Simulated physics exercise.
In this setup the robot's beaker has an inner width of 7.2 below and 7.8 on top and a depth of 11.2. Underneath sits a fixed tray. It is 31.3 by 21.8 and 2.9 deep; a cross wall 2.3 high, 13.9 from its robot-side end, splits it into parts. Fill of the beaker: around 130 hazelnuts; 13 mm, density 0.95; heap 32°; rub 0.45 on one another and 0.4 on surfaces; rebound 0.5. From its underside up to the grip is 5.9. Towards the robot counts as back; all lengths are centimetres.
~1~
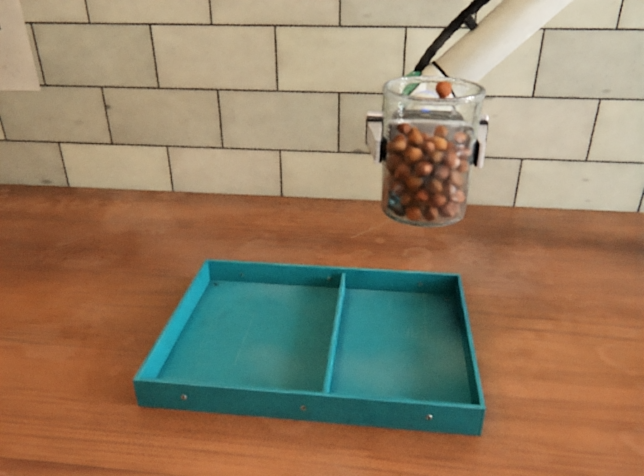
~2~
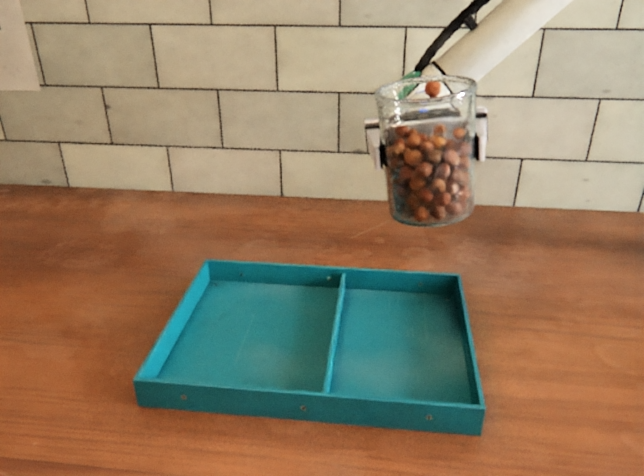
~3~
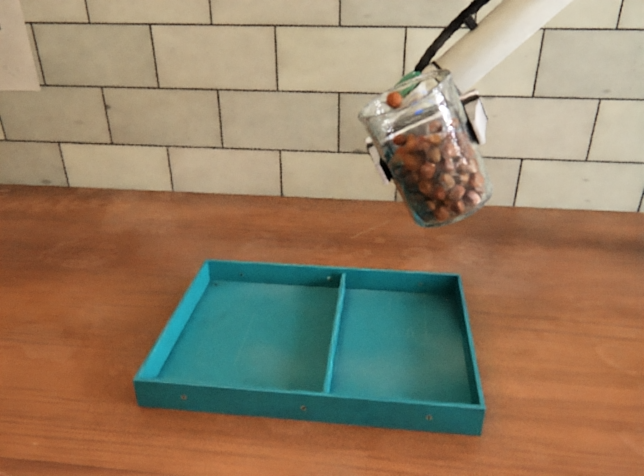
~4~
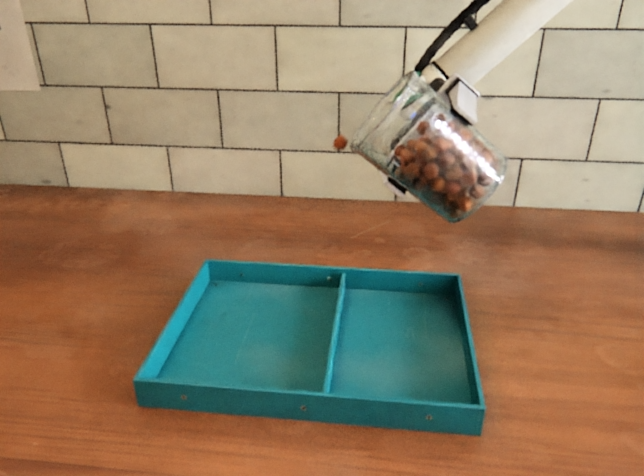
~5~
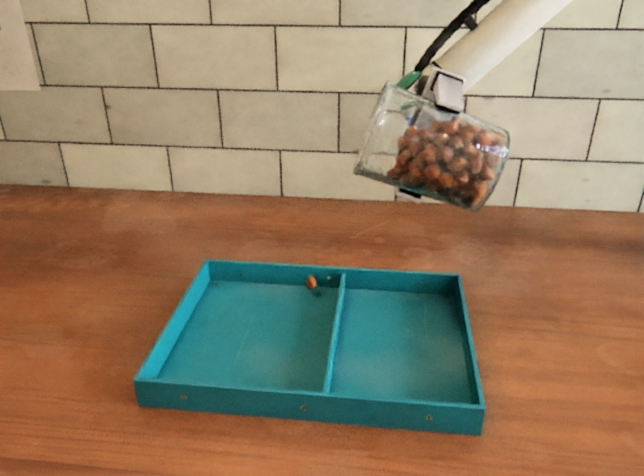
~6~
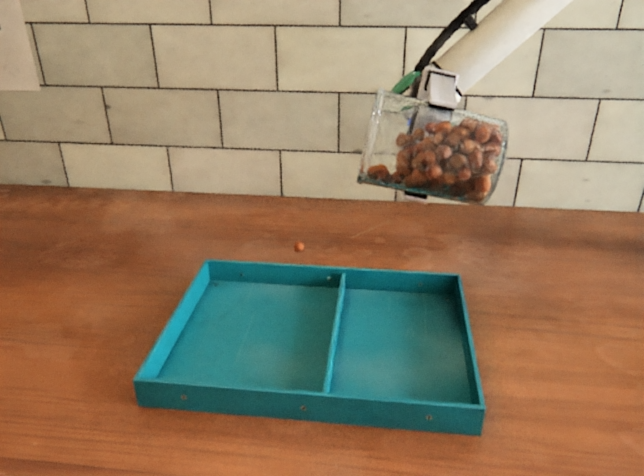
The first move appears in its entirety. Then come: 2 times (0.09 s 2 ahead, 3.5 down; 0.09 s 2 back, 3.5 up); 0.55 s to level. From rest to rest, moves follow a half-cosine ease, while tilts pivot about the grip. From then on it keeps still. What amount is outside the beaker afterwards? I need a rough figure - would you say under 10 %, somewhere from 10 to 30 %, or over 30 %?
I would say somewhere from 10 to 30 %.
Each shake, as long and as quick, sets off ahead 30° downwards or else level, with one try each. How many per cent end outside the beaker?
Estimates, in order: 25 % then 60 %.
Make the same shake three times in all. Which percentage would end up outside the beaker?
Probably about 20 in a hundred.
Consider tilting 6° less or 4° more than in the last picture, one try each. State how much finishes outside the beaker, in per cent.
They would come to near 5 and 15 per cent.
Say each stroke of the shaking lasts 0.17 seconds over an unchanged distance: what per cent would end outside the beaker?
Roughly 0 percent would.
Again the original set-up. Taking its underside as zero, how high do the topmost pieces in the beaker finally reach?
I'd say near 8.0 cm from the bottom.
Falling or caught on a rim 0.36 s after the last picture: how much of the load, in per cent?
Roughly 5 percent.
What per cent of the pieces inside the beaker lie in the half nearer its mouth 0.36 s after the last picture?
My estimate is near 45 per cent.
Then, 0.36 s on, tilted 79° forward, highest piece 24 above the table; 121 in the beaker, 1 in the far-side part, 1 on the table or floor, 6 in flight or on a rim.
Then, 0.73 s on, tilted 19° forward, highest piece 27 above the table; 111 in the beaker, 16 in the far-side part, 1 on the table or floor, 1 in flight or on a rim.
Then, 1.11 s on, level, highest piece 25 above the table; 111 in the beaker, 16 in the far-side part, 2 on the table or floor.
Then, 2.16 s on, level, highest piece 25 above the table; 111 in the beaker, 16 in the far-side part, 2 on the table or floor.
In the end, 111 in the beaker, 16 in the far-side part, 2 on the table or floor. That is 14 % outside the beaker.
